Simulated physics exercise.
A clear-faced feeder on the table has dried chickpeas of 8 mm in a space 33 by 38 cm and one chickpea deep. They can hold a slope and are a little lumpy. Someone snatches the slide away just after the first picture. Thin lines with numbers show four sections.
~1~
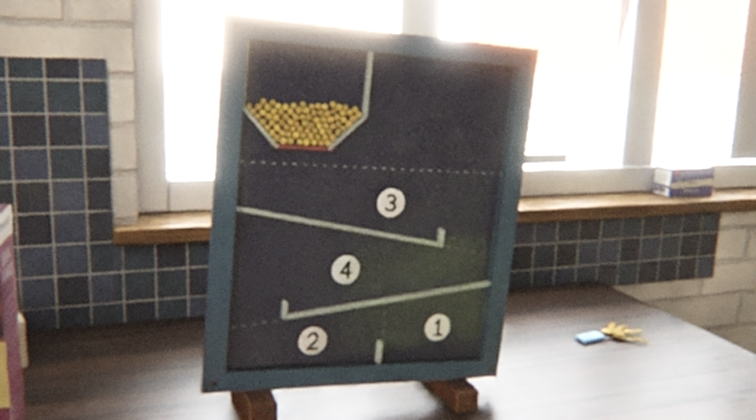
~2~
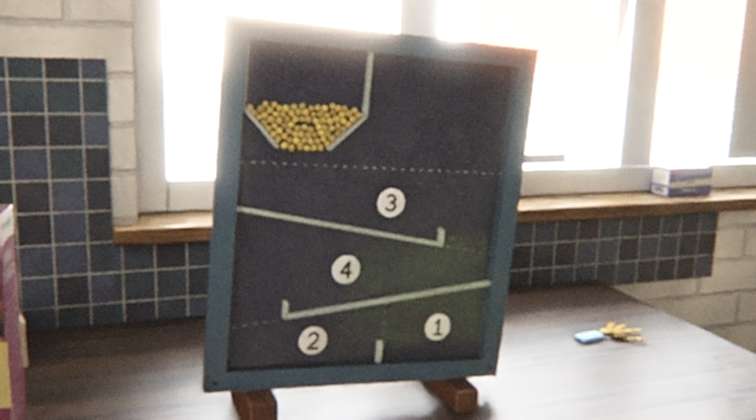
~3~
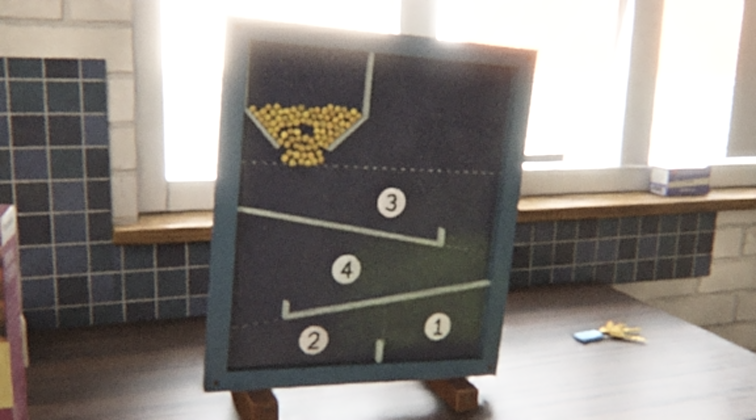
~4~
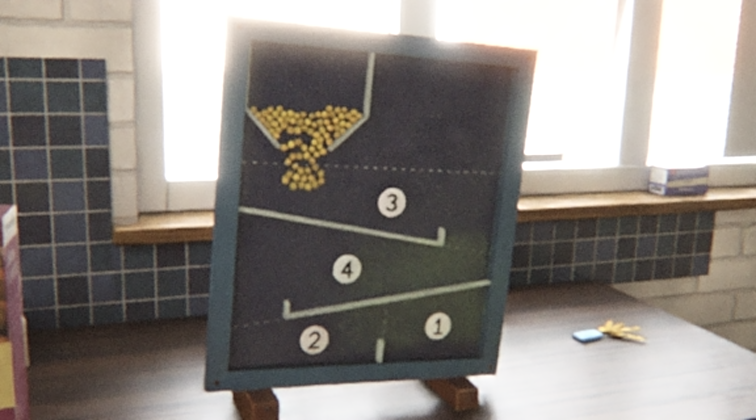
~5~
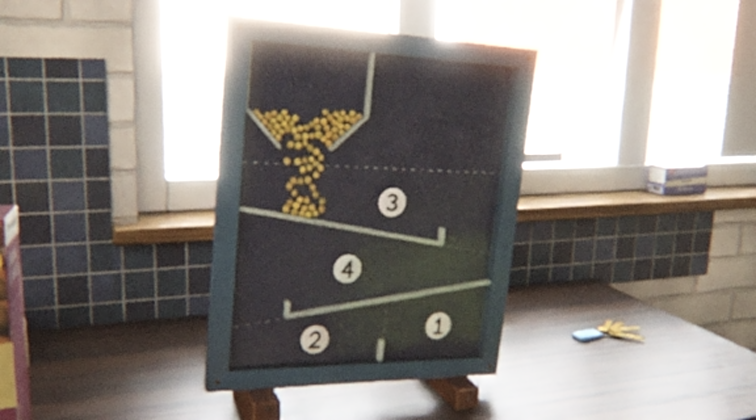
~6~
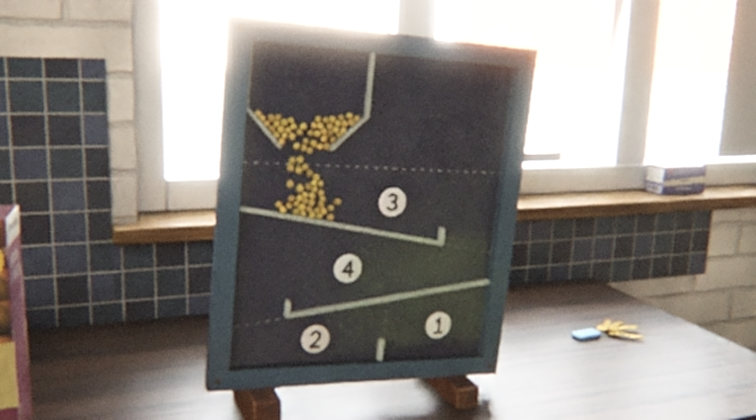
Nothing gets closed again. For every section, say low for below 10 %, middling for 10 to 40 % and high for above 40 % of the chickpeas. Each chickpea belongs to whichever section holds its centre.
Section 1: Low; section 2: Low; section 3: High; section 4: Low.
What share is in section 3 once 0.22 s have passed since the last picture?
Around 100 per cent.
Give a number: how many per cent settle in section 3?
Estimated share there: Roughly 100 per cent.
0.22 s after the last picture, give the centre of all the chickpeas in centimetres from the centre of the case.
Offset: Approx. 6 cm left, 1 cm above.
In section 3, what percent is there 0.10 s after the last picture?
I'd guess near 75 in a hundred.
Then, 0.10 s after the last picture, the chickpeas' middle is 8 cm left of and 3 cm above the centre; no. 3, 75 %.
Then, 0.22 s after the last picture, the chickpeas' middle is 6 cm left of and 1 cm above the centre; no. 3, 100 %.
Then, 0.45 s after the last picture, the chickpeas' middle is 4 cm left of and level with the centre; no. 3, 100 %.
At rest 1.4 s after the last picture, no. 1, 0 %, no. 2, 0 %, no. 3, 100 %, no. 4, 0 %.
